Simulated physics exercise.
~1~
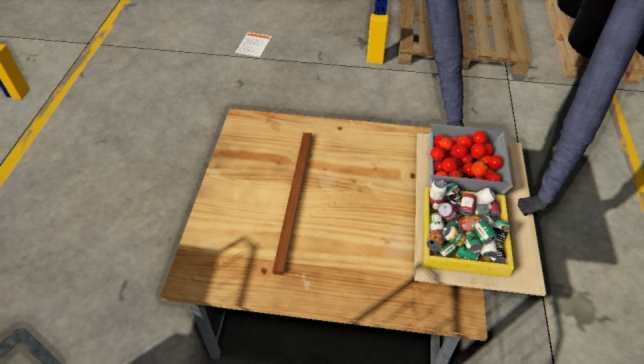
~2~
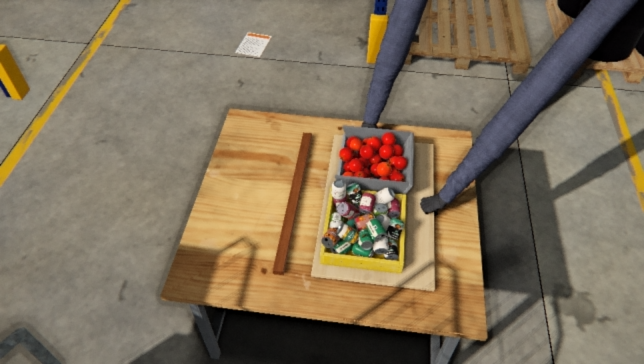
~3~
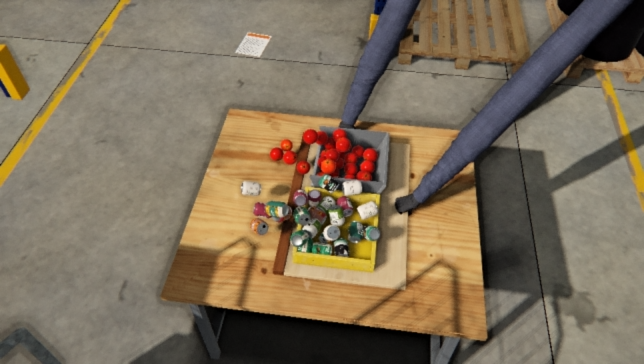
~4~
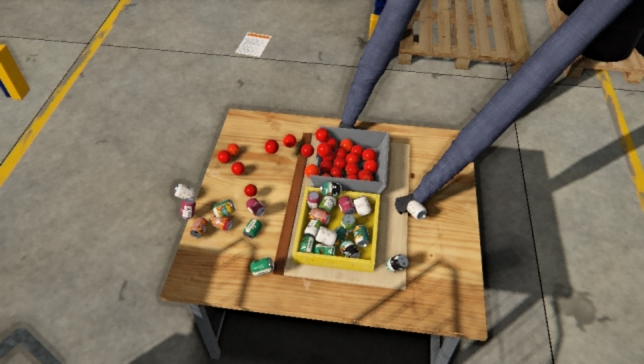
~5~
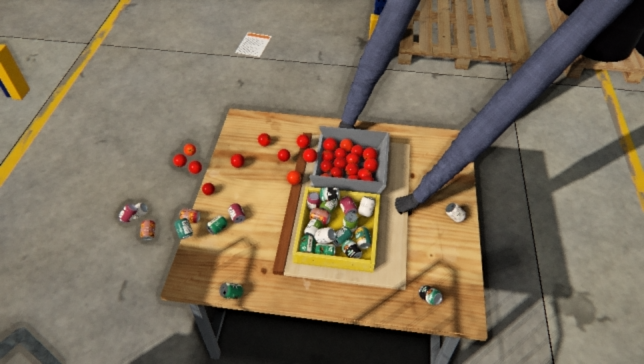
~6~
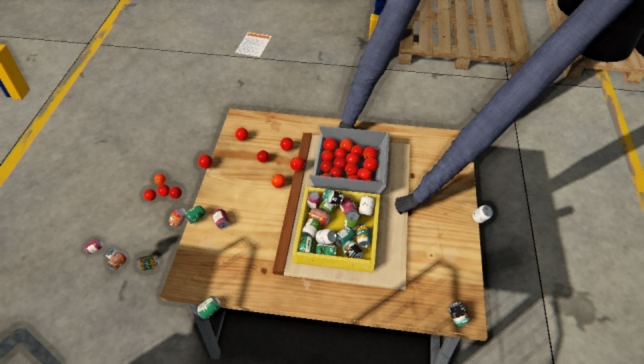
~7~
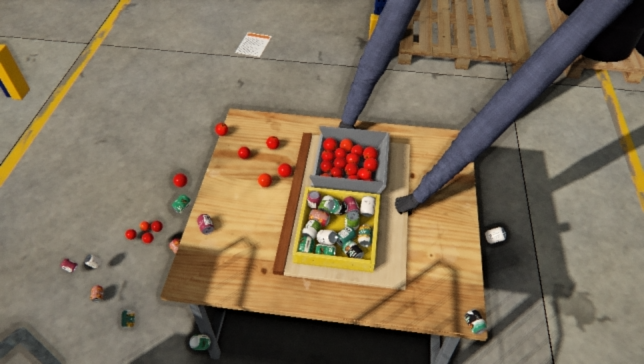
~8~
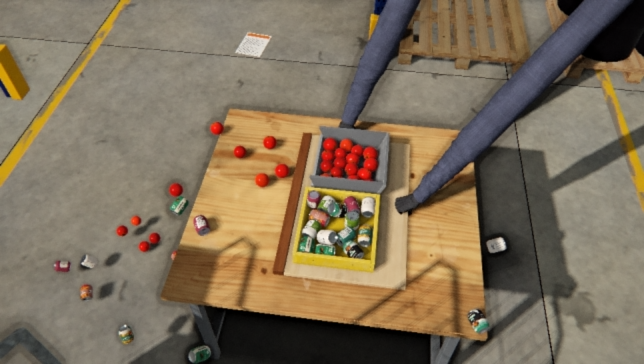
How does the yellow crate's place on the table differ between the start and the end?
At the start the yellow crate is at the right-hand edge of the table. At the end it sits further left, near the middle and close to the wooden strip.
